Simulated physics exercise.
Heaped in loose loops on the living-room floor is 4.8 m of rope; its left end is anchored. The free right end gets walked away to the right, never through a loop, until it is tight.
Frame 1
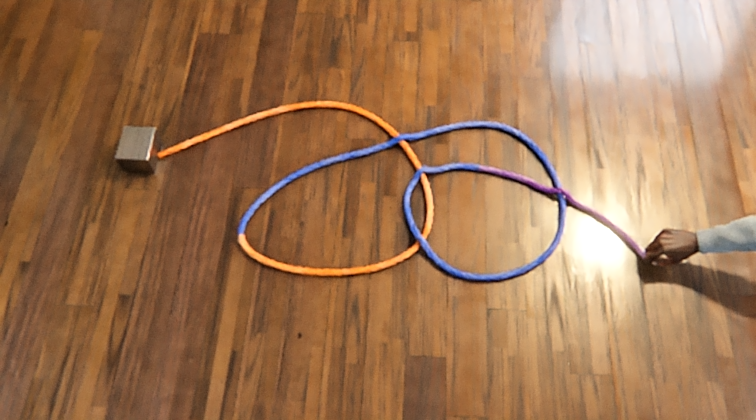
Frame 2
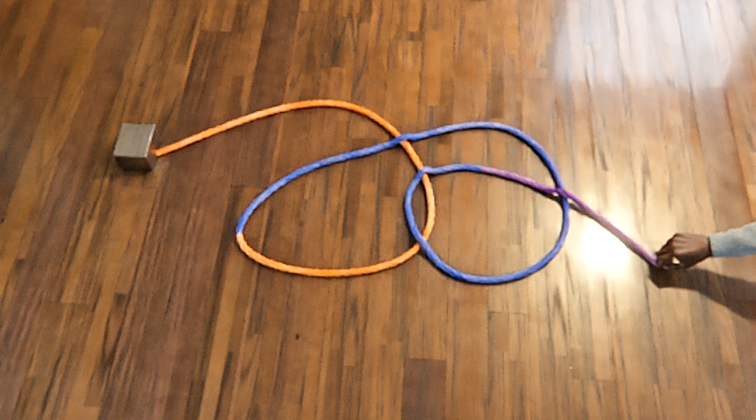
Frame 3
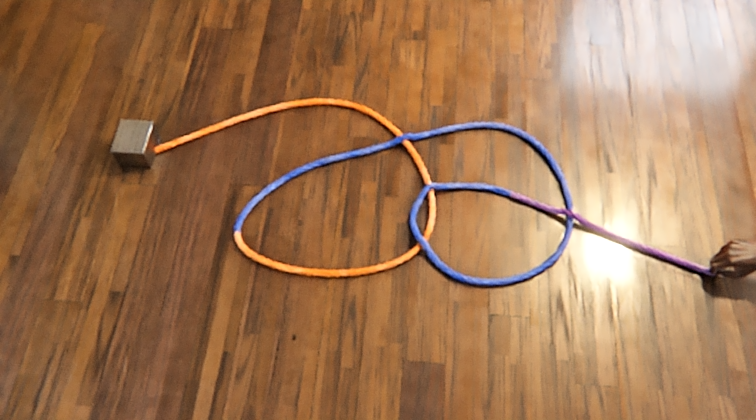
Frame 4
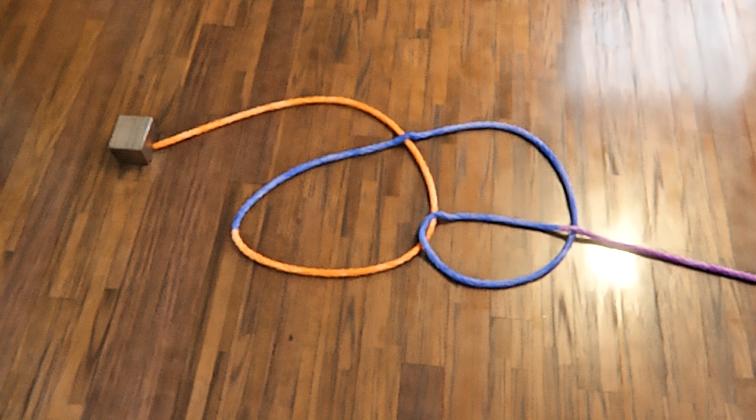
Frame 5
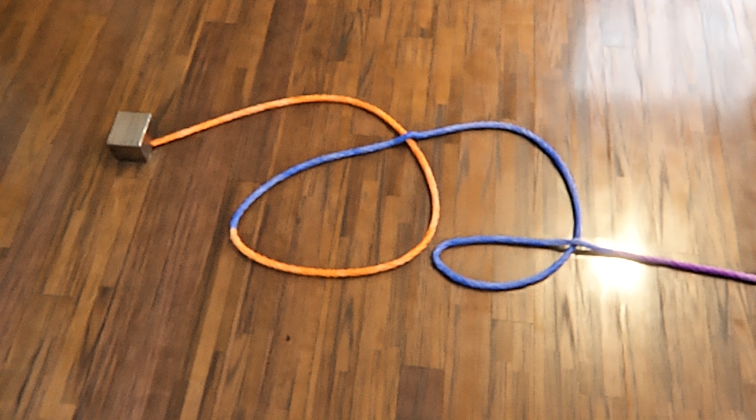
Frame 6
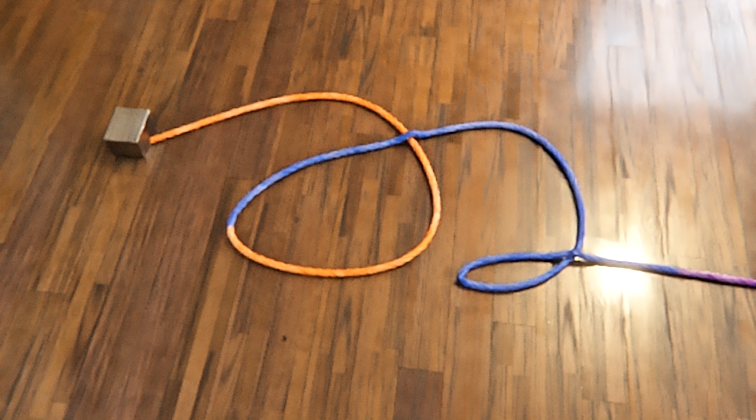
To begin with, an orange, blue and purple rope lies in overlapping loops on a wooden floor beside a small block, a hand gripping its right end. The hand pulls the end rightward out of view, and the right-hand loop shrinks, slipping clear of the orange section and narrowing.
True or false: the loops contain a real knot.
False.
Next, the ends are 2.9 m apart, loops still 60 cm across.
Then, the ends are 3.6 m apart, loops still 59 cm across.
After that, the ends are 4.4 m apart, loops still 46 cm across.
Later, the ends are 4.8 m apart, and it runs straight.
At the end, the ends are 4.8 m apart, and it runs straight.
